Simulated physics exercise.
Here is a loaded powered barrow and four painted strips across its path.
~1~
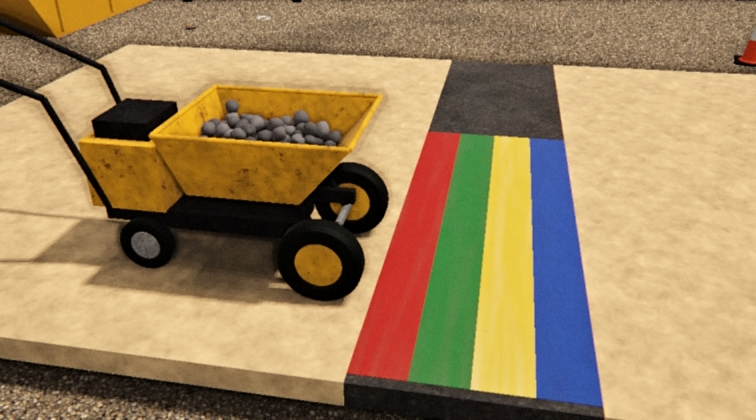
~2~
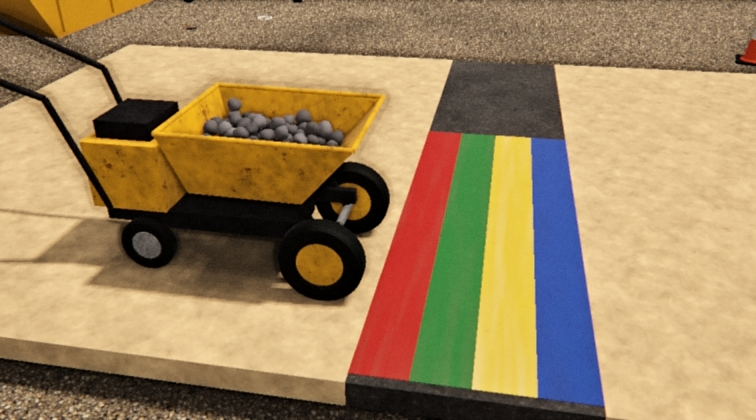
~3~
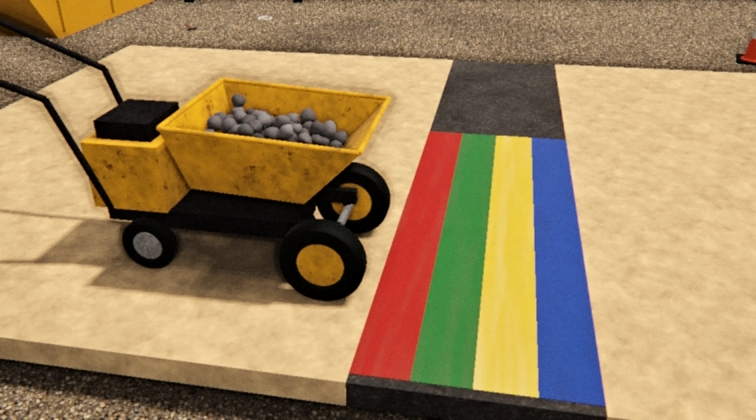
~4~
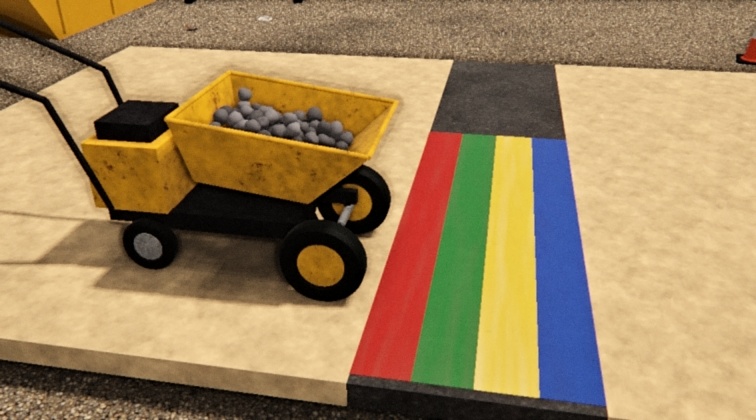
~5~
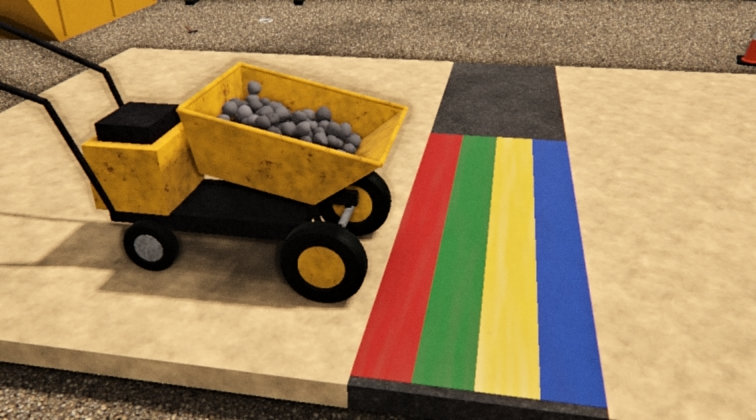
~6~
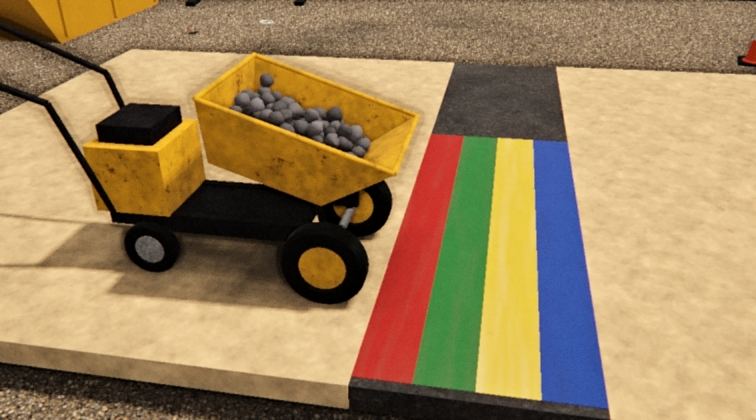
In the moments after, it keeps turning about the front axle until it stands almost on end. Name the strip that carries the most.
Most lies over the yellow band.
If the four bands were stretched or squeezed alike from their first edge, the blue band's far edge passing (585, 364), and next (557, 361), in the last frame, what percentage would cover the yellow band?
About 40 and 30 per cent.
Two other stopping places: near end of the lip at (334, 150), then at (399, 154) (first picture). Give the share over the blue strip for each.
About 20 and 40 per cent.
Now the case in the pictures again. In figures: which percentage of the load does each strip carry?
Red strip near 0; green strip near 20; yellow strip near 35; blue strip near 25.
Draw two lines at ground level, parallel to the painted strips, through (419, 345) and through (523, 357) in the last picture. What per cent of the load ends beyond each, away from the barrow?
In turn 100 and 50 in a hundred.
Soon after the last picture, skip tipped steeply; all in the skip.
A little later, skip tipped right over; about two thirds in the skip; a small part over the green strip; about a quarter over the yellow strip.
Later still, skip tipped right over; a small part in the skip; about a quarter over the green strip; about a third over the yellow strip; about a quarter over the blue strip; a small part off the paint.
At rest, skip tipped right over; a stray few in the skip; none over the red strip; about a quarter over the green strip; about a third over the yellow strip; about a quarter over the blue strip; about a quarter off the paint.
